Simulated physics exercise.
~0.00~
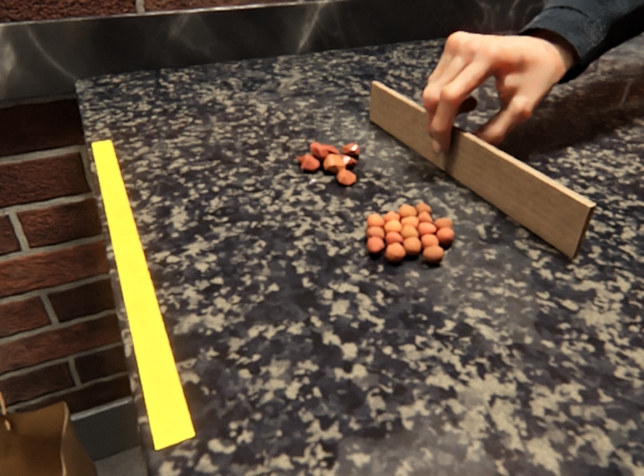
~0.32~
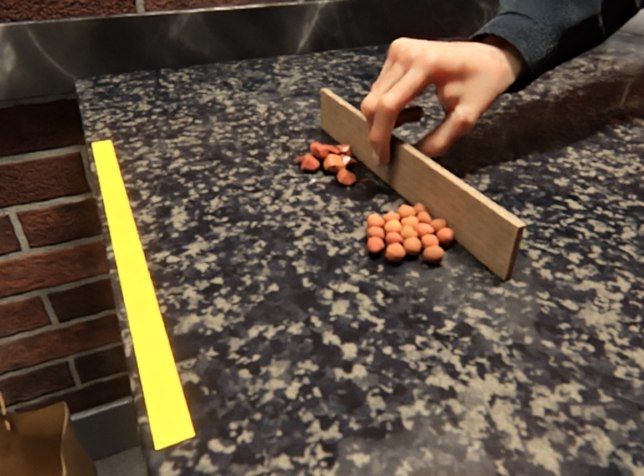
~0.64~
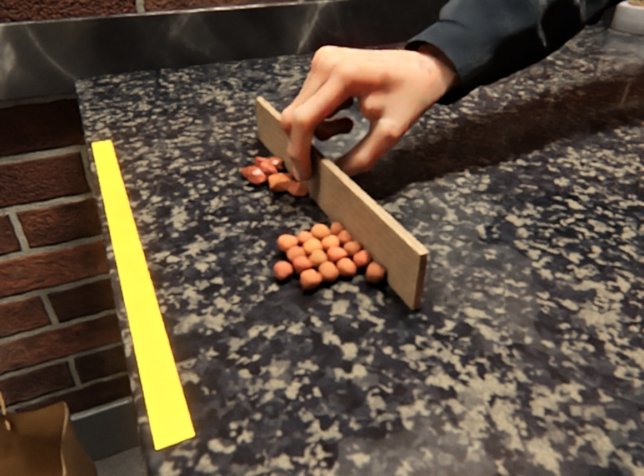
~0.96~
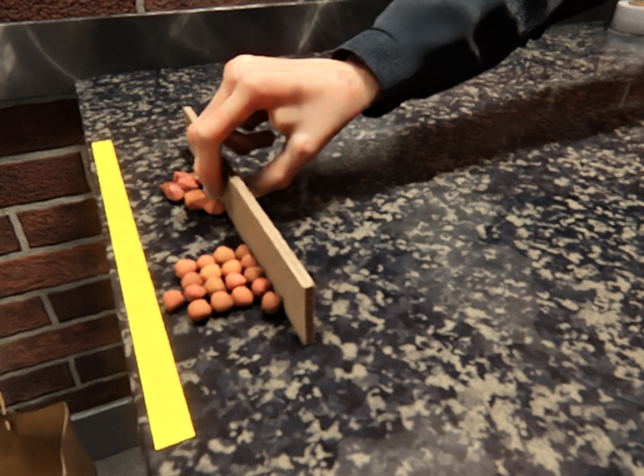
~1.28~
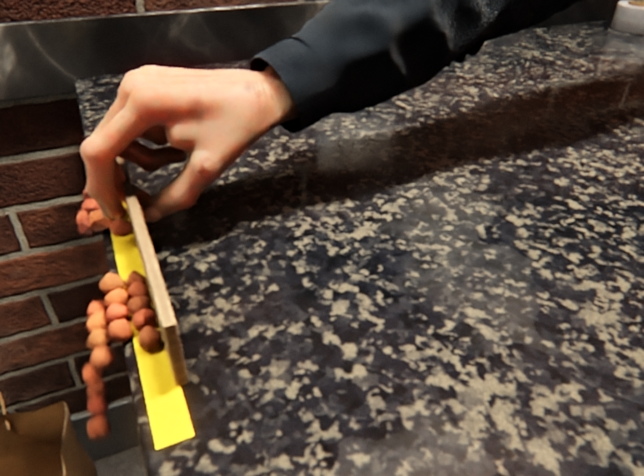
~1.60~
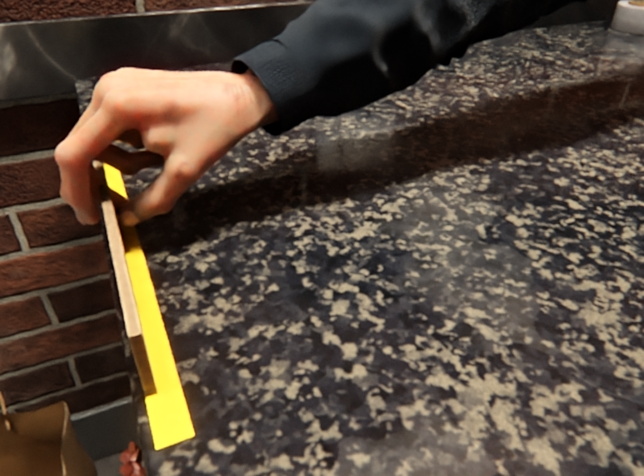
Hand sweeping two clusters of small reddish pieces left across a speckled countertop with a flat strip, pushing them over the edge past yellow tape.
